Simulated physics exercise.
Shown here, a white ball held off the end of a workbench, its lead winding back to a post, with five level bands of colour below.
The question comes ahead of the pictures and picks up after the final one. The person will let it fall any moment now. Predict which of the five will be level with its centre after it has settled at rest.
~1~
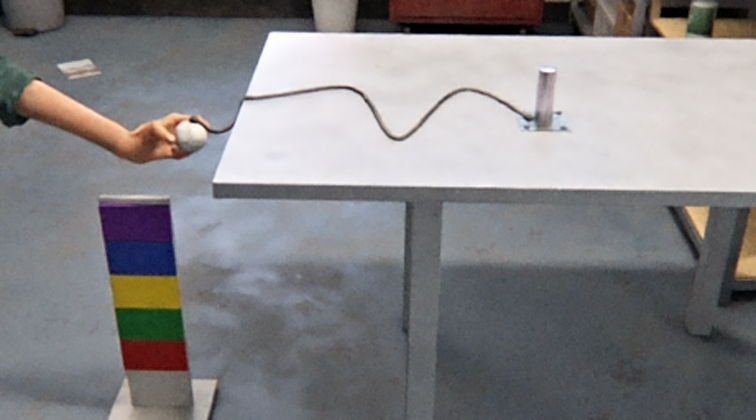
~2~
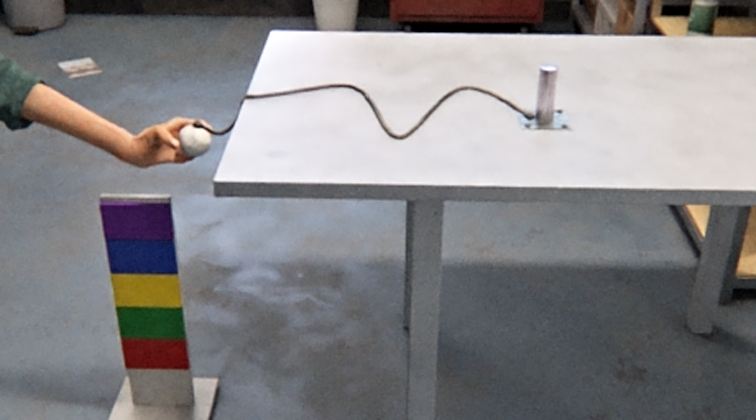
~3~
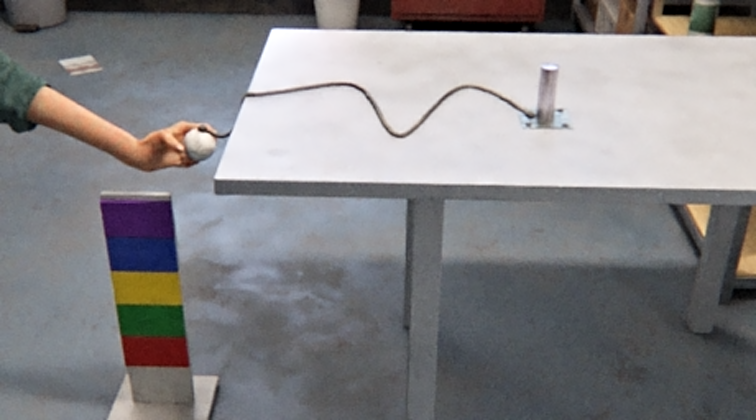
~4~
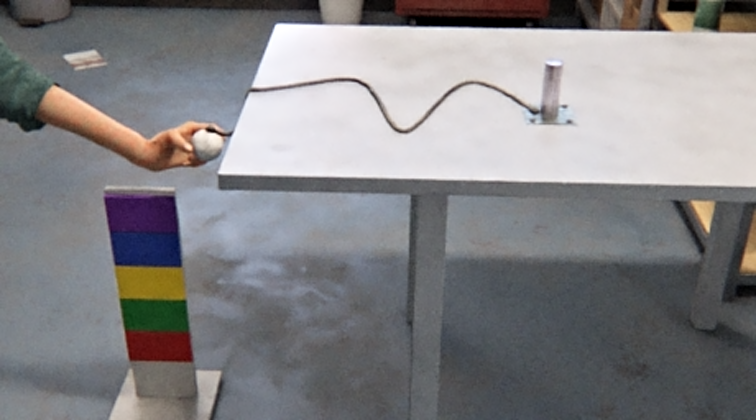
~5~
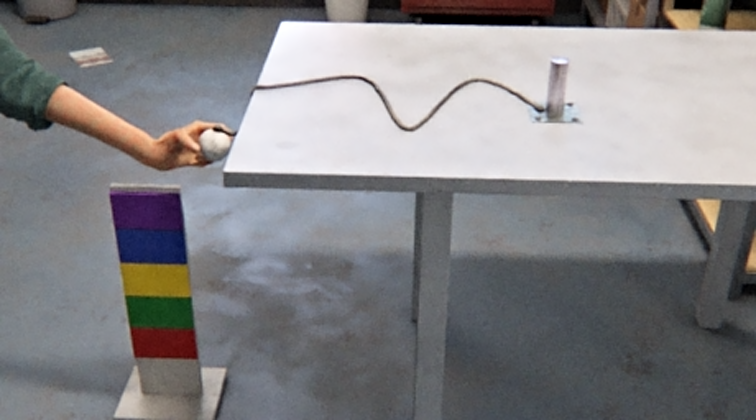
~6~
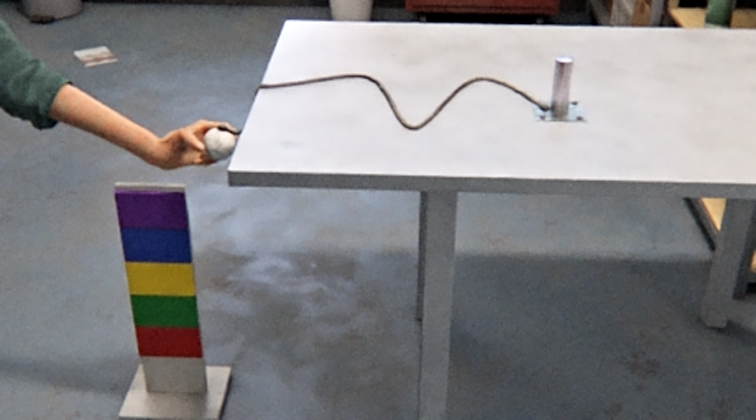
I predict red.
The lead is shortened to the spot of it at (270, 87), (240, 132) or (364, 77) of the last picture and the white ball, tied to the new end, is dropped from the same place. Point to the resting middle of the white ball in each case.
In order, it comes to rest around (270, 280), (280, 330) and (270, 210).
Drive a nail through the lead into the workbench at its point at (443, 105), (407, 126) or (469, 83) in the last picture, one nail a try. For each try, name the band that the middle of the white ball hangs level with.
Results, in sequence: Yellow / blue / green.
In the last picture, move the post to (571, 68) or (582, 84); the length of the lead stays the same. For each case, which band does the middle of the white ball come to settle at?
Answer, in order: Green, green.
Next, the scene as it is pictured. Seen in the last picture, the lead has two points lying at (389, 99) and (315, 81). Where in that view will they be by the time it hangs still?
Point one to (259, 130), point two to (266, 234).
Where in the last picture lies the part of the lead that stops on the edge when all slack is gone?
Roughly (396, 113).
Early on, ball near (248, 310); level with green.
Midway, ball near (292, 337); level with red.
Near the end, ball near (262, 341); level with red.
Finally, ball near (278, 344); level with red. Its middle rests at the red band.
